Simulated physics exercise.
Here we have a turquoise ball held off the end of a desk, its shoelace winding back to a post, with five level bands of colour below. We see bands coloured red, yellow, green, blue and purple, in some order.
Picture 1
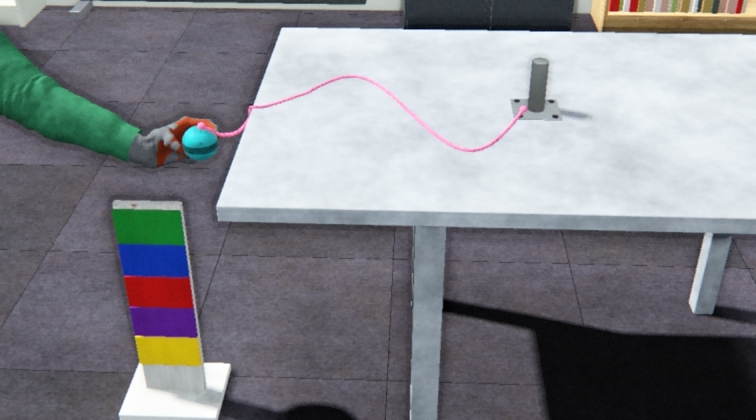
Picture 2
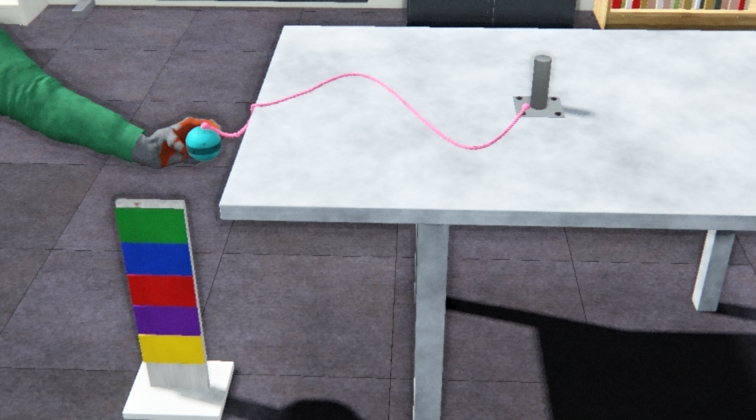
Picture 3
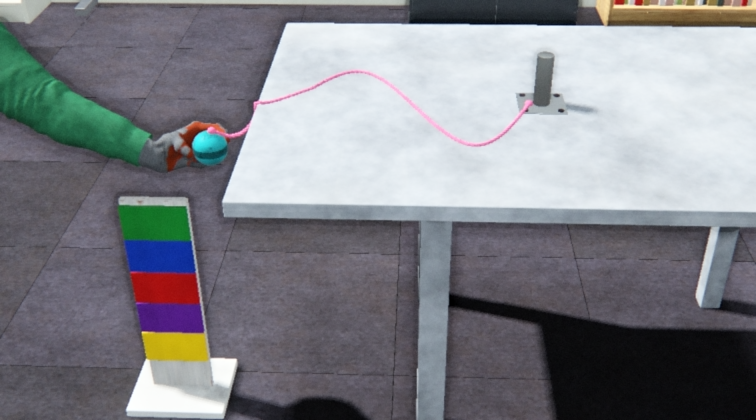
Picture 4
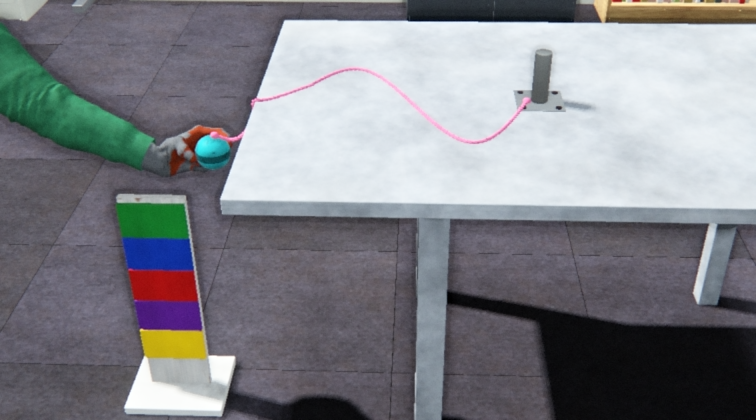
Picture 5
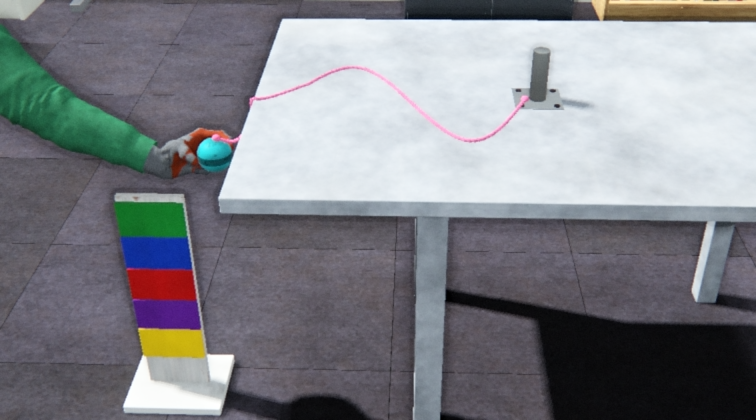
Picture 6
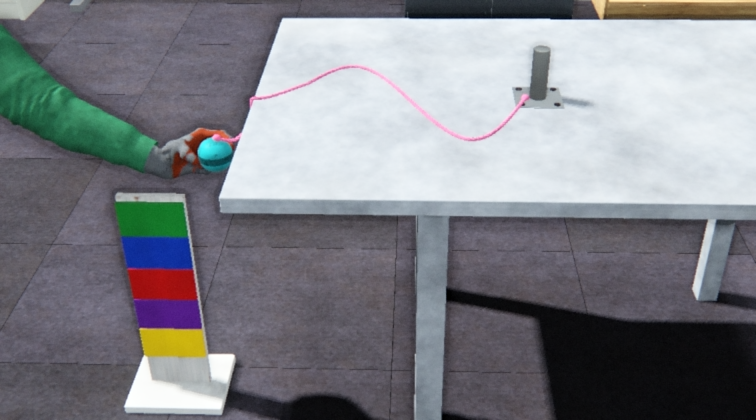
In a room with a dark tiled floor, a gloved hand in a green sleeve holds a turquoise ball beside a pale table, its pink lace winding back to a post above a colour-banded board. The view shifts slightly, and the hand eases the ball a little right and down, still gripping it.
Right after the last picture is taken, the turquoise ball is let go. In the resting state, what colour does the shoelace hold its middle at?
Its middle is held at purple.
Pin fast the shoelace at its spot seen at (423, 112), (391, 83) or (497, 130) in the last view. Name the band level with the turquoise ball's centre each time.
Lab note: Try 1 blue; try 2 green; try 3 red.
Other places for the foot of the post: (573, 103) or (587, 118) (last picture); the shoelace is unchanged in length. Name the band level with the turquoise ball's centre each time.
Try one - red; try two - red.
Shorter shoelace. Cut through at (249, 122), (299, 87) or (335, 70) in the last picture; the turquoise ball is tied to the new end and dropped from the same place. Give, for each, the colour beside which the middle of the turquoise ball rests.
Results, first to last: Red; green; none, it hangs higher.
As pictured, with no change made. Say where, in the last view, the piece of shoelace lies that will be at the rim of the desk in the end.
(383, 77), approximately.
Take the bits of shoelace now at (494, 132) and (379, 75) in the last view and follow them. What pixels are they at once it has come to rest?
Well, the first one sits at (442, 101), and the second one sits at (250, 119).
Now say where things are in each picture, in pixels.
The first frame shows turquoise ball (200, 143); green (148, 229); blue (153, 262); red (159, 293); purple (164, 324); yellow (168, 352).
The second frame shows turquoise ball (204, 144); shoelace through (509, 127) (445, 138) (401, 100) (346, 75) (280, 101).
The third frame shows turquoise ball (210, 148).
The fourth frame shows turquoise ball (213, 152); shoelace through (510, 122) (446, 132) (402, 94) (347, 70) (281, 96).
The fifth frame shows turquoise ball (215, 155).
The sixth frame shows turquoise ball (216, 155); shoelace through (509, 118) (445, 129) (400, 91) (345, 67) (279, 94).
Early on, ball near (299, 309); level with red.
Midway, ball near (250, 312); level with purple.
Finally, ball near (274, 321); level with purple. The shoelace holds its middle at purple.
